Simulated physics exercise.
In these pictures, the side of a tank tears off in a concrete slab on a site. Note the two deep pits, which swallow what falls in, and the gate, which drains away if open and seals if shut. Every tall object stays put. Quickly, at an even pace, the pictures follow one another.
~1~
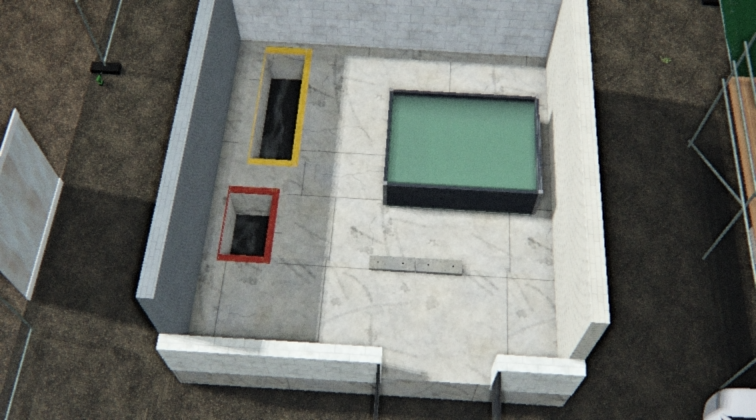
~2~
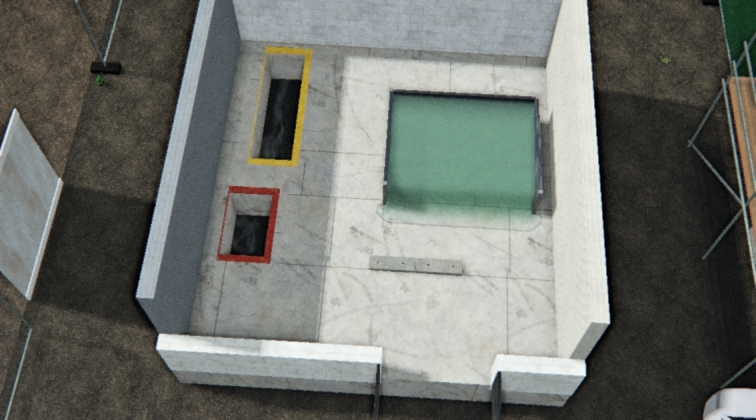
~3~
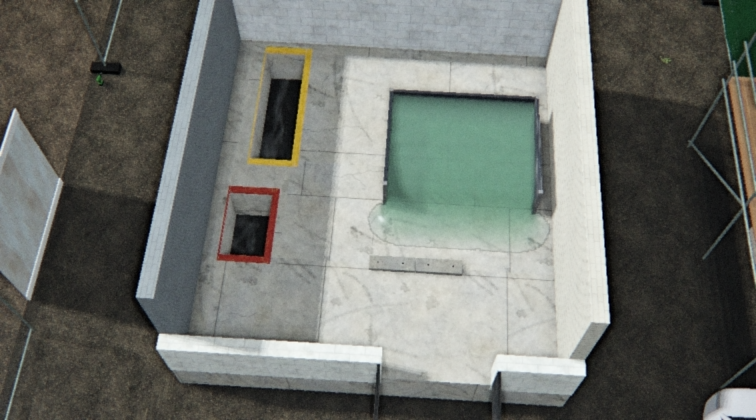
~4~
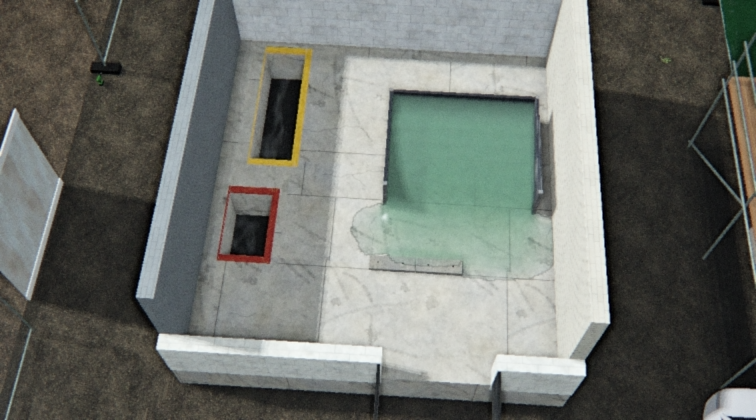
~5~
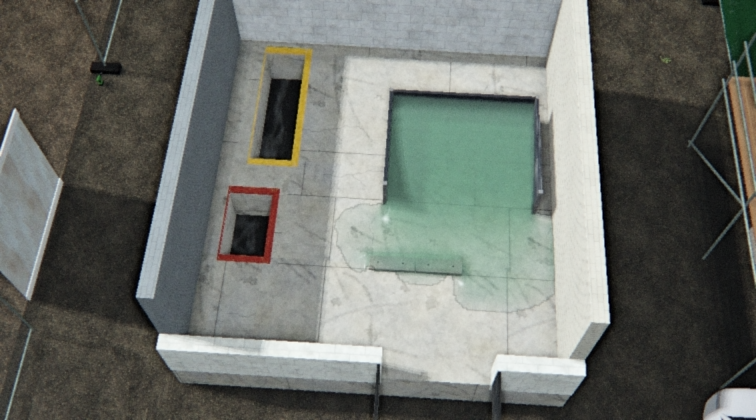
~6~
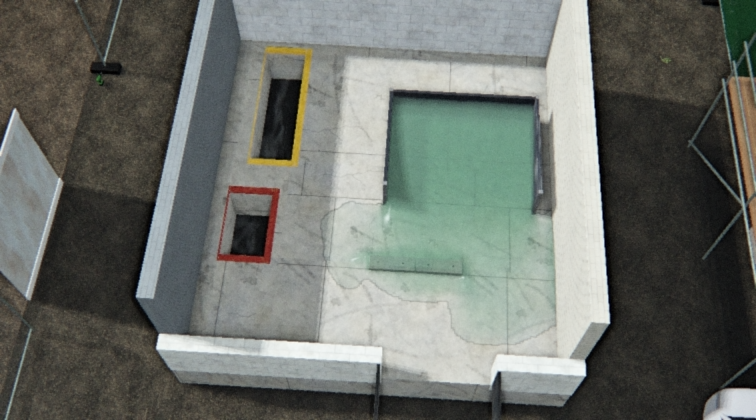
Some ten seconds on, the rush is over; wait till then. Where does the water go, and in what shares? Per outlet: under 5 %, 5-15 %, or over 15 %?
In the end the gate ends up with a share topping fifteen per cent; the yellow pit ends up with a share that stays below five per cent; the red pit ends up with a share topping fifteen per cent.
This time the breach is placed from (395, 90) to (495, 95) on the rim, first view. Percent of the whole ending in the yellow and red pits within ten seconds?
The yellow pit takes 50 per cent and the red pit 2 per cent.
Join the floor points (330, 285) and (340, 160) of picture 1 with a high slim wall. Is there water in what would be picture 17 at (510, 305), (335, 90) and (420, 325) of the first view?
Going one after another, I'd say reached by the flood, then kept clear of the flood, then reached by the flood.
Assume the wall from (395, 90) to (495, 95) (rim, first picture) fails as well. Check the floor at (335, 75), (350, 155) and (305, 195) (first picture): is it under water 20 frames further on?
Taking them in order, I'd say swamped, not reached and not reached.
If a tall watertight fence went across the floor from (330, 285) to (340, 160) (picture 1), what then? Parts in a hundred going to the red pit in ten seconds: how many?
Share for the red pit - 10 percent.
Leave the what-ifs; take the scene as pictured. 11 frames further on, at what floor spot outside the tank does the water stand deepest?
I would point to (554, 374).
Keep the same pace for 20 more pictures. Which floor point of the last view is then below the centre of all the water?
Estimate: (432, 264).
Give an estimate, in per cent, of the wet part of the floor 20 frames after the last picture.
Roughly 55 per cent.
A moment on, water covers 40 % of the floor; the gate 2 %, the yellow pit 0 %, the red pit 0 %.
Next, water covers 50 % of the floor; the gate 11 %, the yellow pit 0 %, the red pit 0 %.
Then, water covers 55 % of the floor; the gate 22 %, the yellow pit 0 %, the red pit 1 %.
Later, water covers 65 % of the floor; the gate 30 %, the yellow pit 0 %, the red pit 9 %.
In the end, water covers 85 % of the floor; the gate 35 %, the yellow pit 3 %, the red pit 18 %.
